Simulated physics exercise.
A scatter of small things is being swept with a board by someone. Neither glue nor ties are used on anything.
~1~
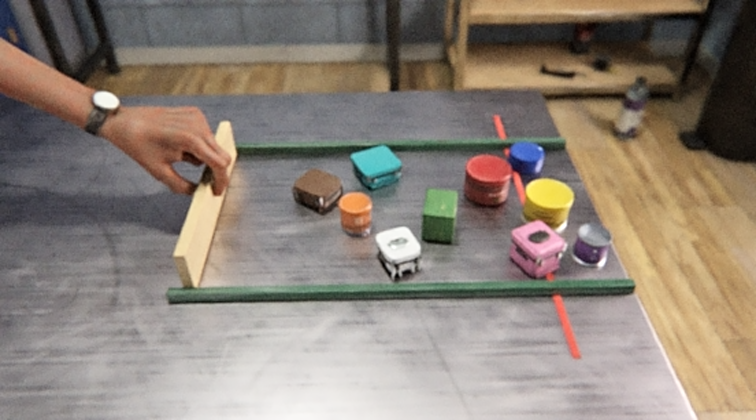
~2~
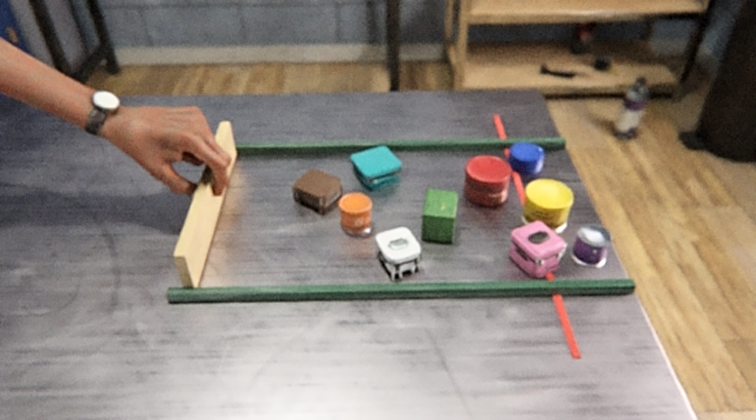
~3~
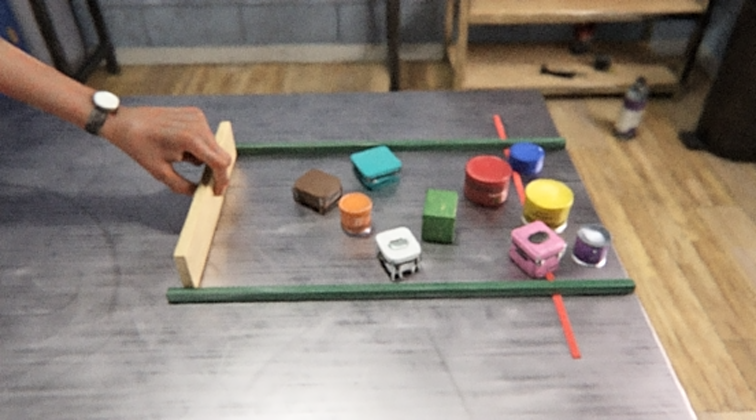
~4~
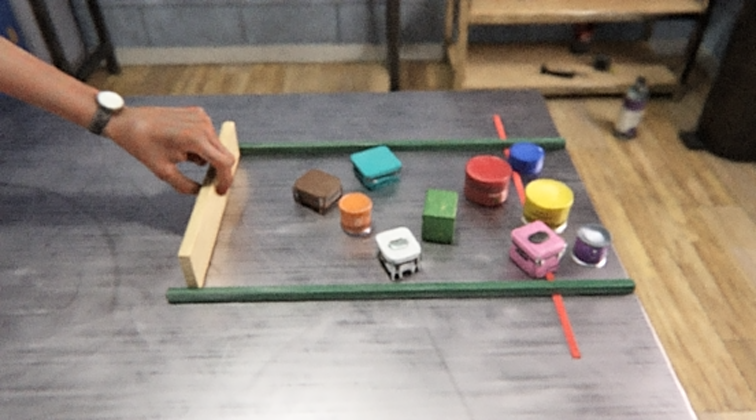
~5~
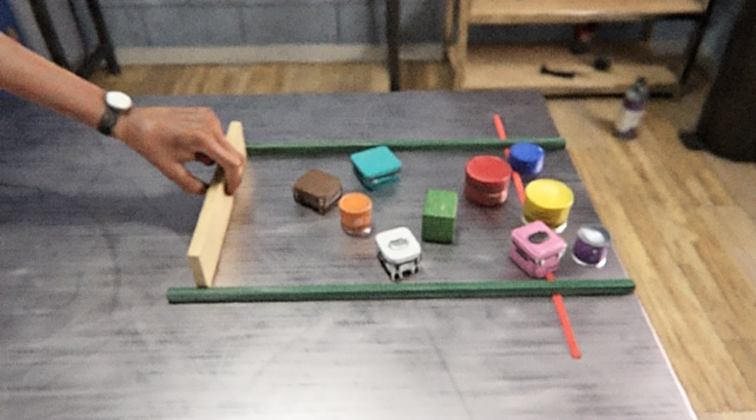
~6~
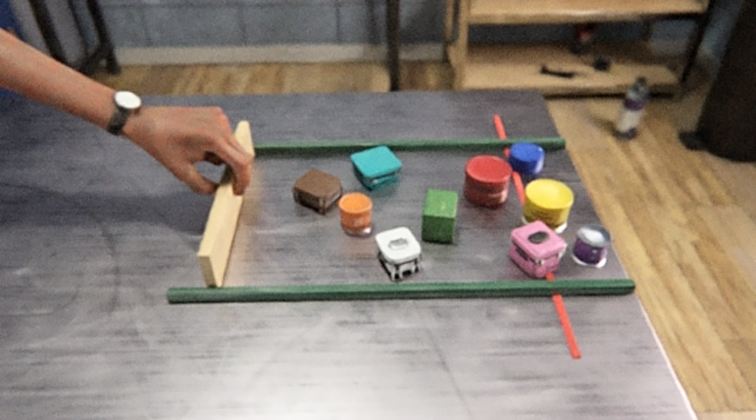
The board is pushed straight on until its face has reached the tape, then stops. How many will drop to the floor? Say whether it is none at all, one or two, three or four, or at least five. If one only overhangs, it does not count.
Most likely one of them, or two, will slide off.
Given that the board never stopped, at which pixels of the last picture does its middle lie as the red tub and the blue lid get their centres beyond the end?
Roughly at (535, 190) and roughly at (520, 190).
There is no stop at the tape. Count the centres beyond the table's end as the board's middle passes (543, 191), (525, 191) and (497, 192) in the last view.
In order, that gives 4, then 2, then 0.
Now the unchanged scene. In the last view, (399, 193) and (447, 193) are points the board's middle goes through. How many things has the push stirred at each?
Answer - first 5, then 6.
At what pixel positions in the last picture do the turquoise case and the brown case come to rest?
One is at about (539, 158), the other at about (550, 190).
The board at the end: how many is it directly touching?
It is in contact with 4.
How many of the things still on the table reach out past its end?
Result: 2.
Early on, none off yet; purple pot at rest near (591, 246); blue lid at rest near (526, 158); yellow tin at rest near (546, 206).
Finally, the number that fall off is one or two; lost, blue lid and purple pot.
